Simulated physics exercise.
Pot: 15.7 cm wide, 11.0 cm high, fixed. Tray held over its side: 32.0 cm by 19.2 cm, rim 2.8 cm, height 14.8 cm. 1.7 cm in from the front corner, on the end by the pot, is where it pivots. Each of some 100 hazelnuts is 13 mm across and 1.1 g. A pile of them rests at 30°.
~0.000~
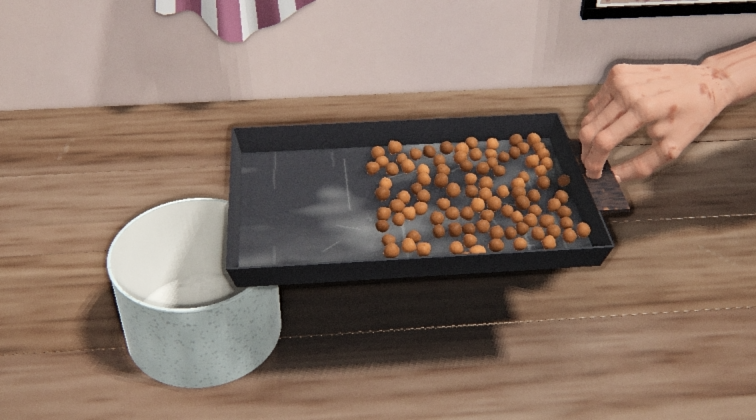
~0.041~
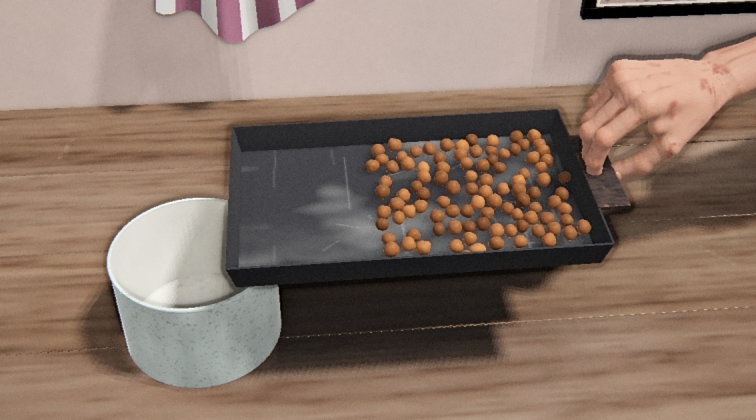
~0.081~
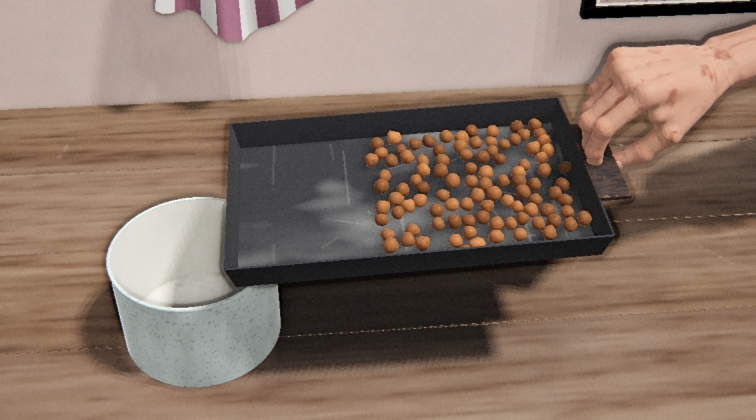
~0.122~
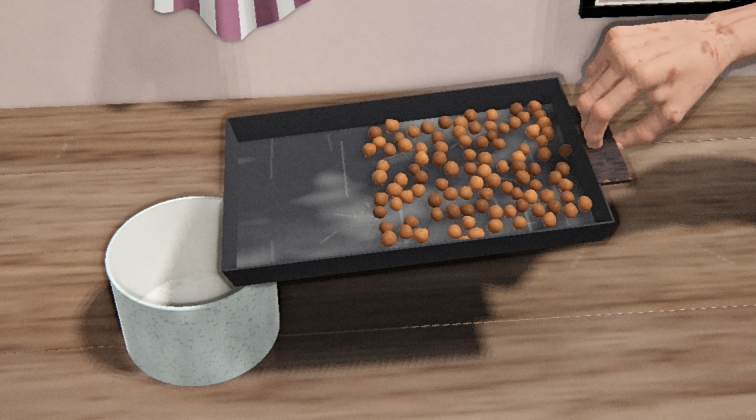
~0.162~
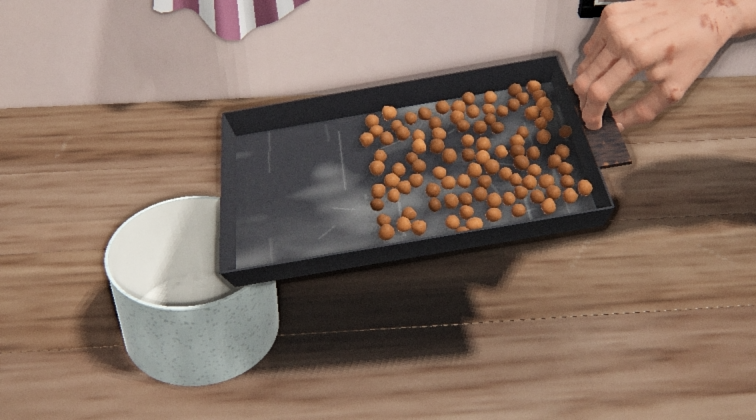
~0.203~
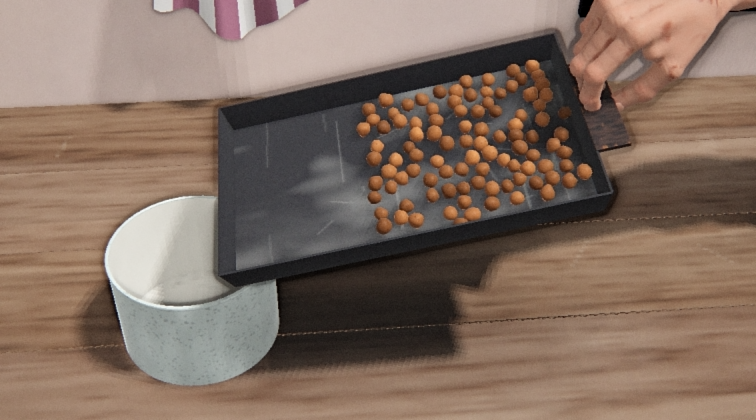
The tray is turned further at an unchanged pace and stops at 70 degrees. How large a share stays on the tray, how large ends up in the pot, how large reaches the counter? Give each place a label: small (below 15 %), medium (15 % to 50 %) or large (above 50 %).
Shares by place: Left on the tray medium, pot small, counter large.
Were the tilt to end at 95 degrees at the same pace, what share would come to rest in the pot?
You'd end up with some 5 % in the pot.
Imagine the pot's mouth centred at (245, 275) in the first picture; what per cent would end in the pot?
I'd expect near 5 per cent.
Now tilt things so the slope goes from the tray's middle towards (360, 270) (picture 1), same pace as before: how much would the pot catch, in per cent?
Estimate: Some 0 per cent.
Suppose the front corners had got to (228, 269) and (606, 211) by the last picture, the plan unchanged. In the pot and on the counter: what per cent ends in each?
Pot 0 % / counter 60 %.
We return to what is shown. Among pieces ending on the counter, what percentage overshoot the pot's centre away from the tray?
80 %.
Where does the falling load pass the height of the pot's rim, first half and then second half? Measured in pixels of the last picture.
First near (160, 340), then at (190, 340).
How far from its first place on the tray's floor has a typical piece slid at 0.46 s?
Displacement on the tray: Roughly 6 cm.
After 0.46 s, tilt 43 degrees; the tray holds 100 %, the pot 0 %.
Then, at 0.62 s, tilt 61 degrees; the tray holds 100 %, the pot 0 %.
After 0.91 s, tilt 70 degrees; the tray holds 40 %, the pot 0 %.
By 2.1 s all is still; tray 30 %, pot 0 %, counter 70 %.
